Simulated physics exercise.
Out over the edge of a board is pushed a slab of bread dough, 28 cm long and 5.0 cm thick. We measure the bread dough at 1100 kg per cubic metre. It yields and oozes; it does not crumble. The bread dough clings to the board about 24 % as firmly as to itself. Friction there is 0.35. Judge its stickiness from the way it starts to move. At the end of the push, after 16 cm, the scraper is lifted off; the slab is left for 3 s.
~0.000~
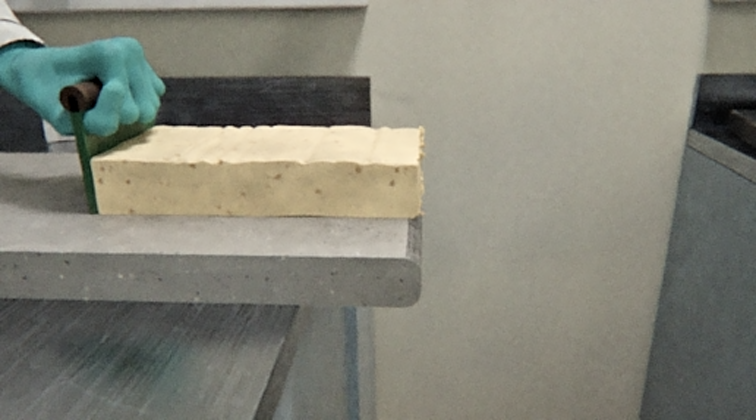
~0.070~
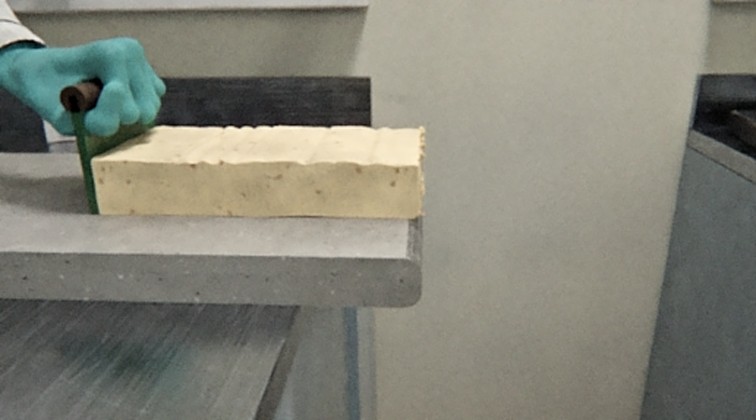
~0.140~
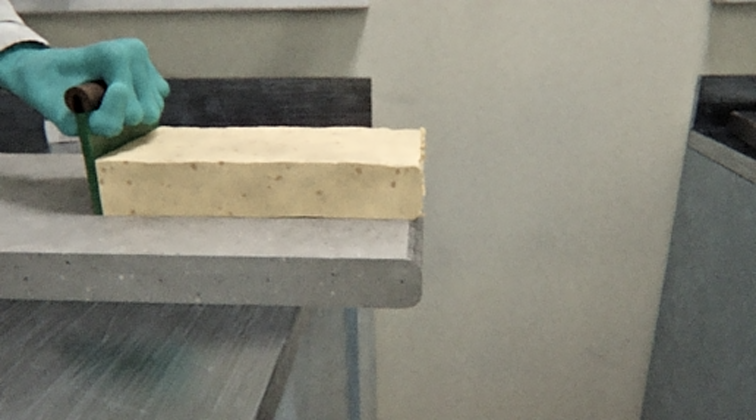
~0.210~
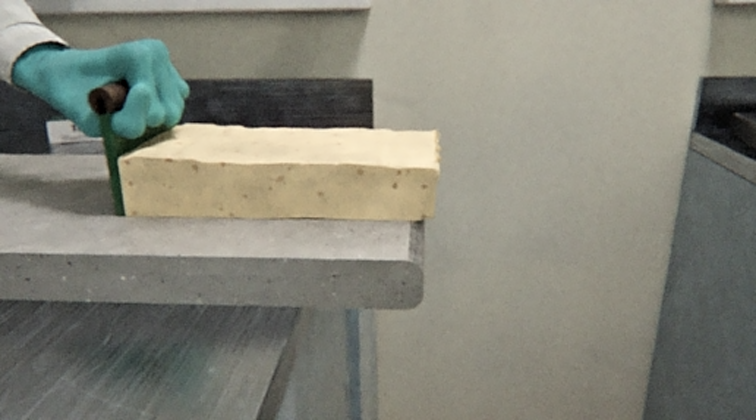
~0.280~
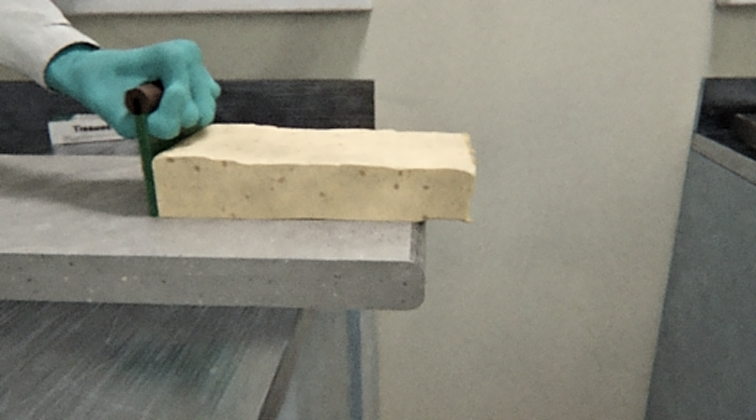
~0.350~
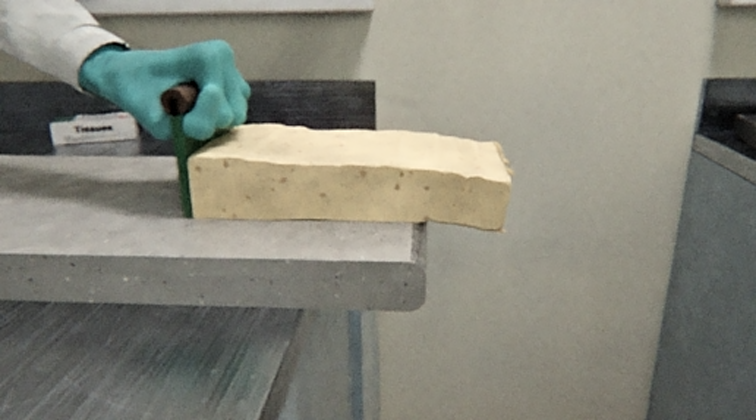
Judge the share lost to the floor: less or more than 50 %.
My call is that it ends up north of 50 %.
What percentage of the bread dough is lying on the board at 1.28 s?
I'd estimate close to 40 in a hundred.
By 0.63 s, 43 % lies on the board and 0 % has fallen.
By 0.95 s, 42 % lies on the board and 55 % has fallen.
By 1.28 s, 42 % lies on the board and 55 % has fallen.
By 1.60 s, 42 % lies on the board and 55 % has fallen.
By 3.60 s, at the end, 42 % lies on the board and 55 % has fallen.
